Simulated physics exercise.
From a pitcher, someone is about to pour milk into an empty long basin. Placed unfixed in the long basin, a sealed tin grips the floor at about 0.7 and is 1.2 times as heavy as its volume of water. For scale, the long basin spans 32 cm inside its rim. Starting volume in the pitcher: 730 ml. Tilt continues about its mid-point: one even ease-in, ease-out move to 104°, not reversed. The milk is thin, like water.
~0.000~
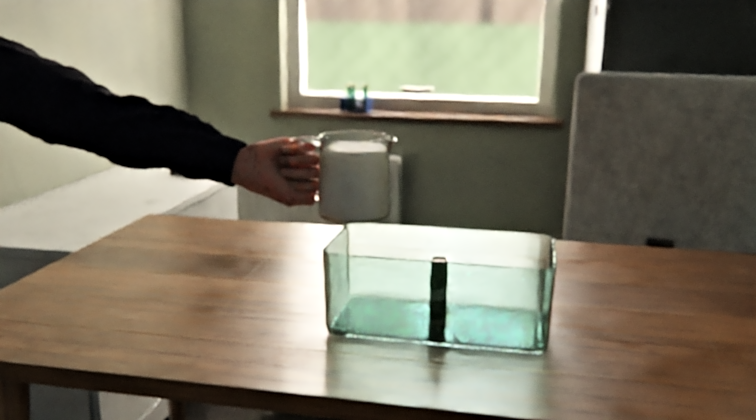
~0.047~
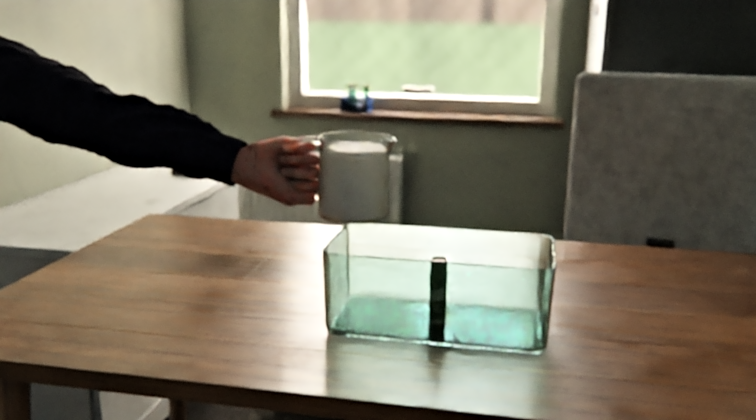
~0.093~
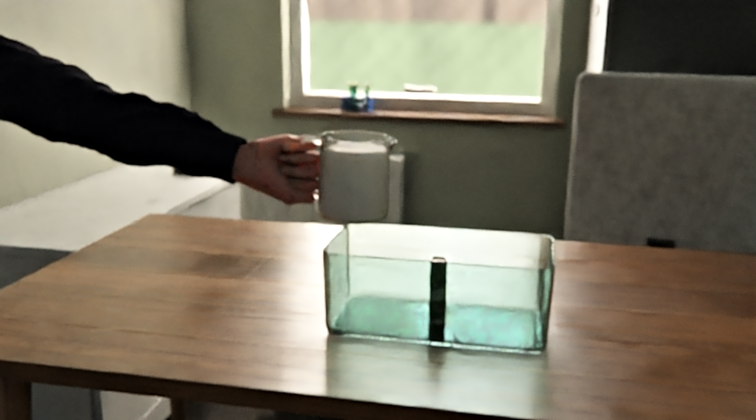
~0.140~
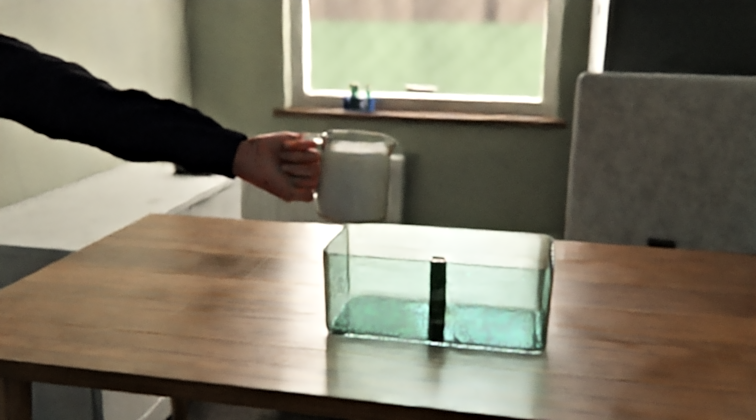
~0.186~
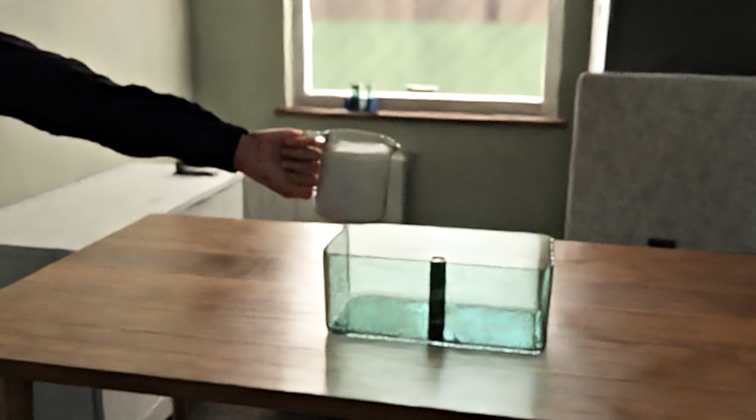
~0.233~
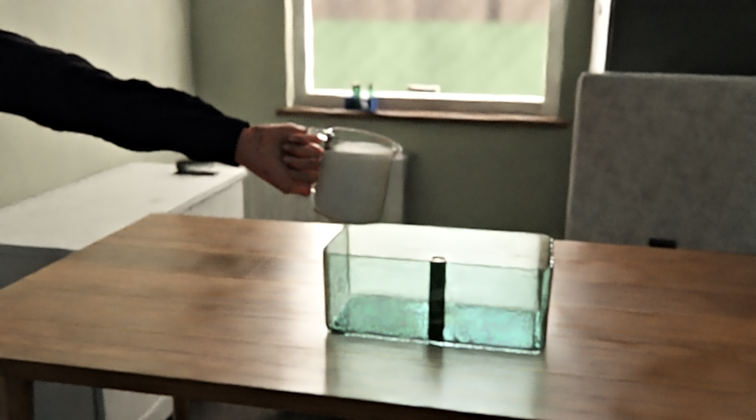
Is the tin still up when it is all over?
Looks like it will overturn.
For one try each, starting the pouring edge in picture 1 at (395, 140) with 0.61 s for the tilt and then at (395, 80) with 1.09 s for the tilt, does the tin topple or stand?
The tin overturns the first time and stays vertical the second time.
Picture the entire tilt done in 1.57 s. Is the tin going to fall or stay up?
After the tilt, the tin has tipped over.
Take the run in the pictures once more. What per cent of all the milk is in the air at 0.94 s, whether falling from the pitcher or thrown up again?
Airborne fraction: Approx. 14 %.
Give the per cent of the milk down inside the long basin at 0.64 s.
5 %, roughly.
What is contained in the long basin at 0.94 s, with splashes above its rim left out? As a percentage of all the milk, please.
That comes to about 54 percent.
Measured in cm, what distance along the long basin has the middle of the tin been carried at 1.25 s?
I'd put it at around 8 centimetres.
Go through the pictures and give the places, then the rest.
In the first picture, it leans 0°; its right rim is at (396, 139); the milk meets the walls at (324, 147) and (387, 149); the long basin's rim runs from (335, 238) to (554, 253); the tin's top is at (439, 262).
In the second picture, it leans 0°; its right rim is at (396, 140); the milk meets the walls at (324, 147) and (388, 150).
In the third picture, it leans 2°; its right rim is at (397, 141); the milk meets the walls at (325, 146) and (388, 150).
In the fourth picture, it leans 4°; its right rim is at (398, 143); the milk meets the walls at (326, 147) and (389, 151).
In the fifth picture, it leans 7°; its right rim is at (399, 146); the milk meets the walls at (327, 148) and (391, 151).
In the sixth picture, it leans 11°; its right rim is at (401, 149); the milk meets the walls at (328, 149) and (393, 152).
After 0.64 s the tilt is 66° and 83 per cent is still to pour; the tin stands where it began.
After 0.94 s the tilt is 99° and 33 per cent is still to pour; the tin stands where it began.
After 1.25 s the tilt is 104° and 5 per cent is still to pour; the tin lies on its side.
After 1.59 s the tilt is 104° and 0 per cent is still to pour; the tin lies on its side.
In the end the tin lies on its side.
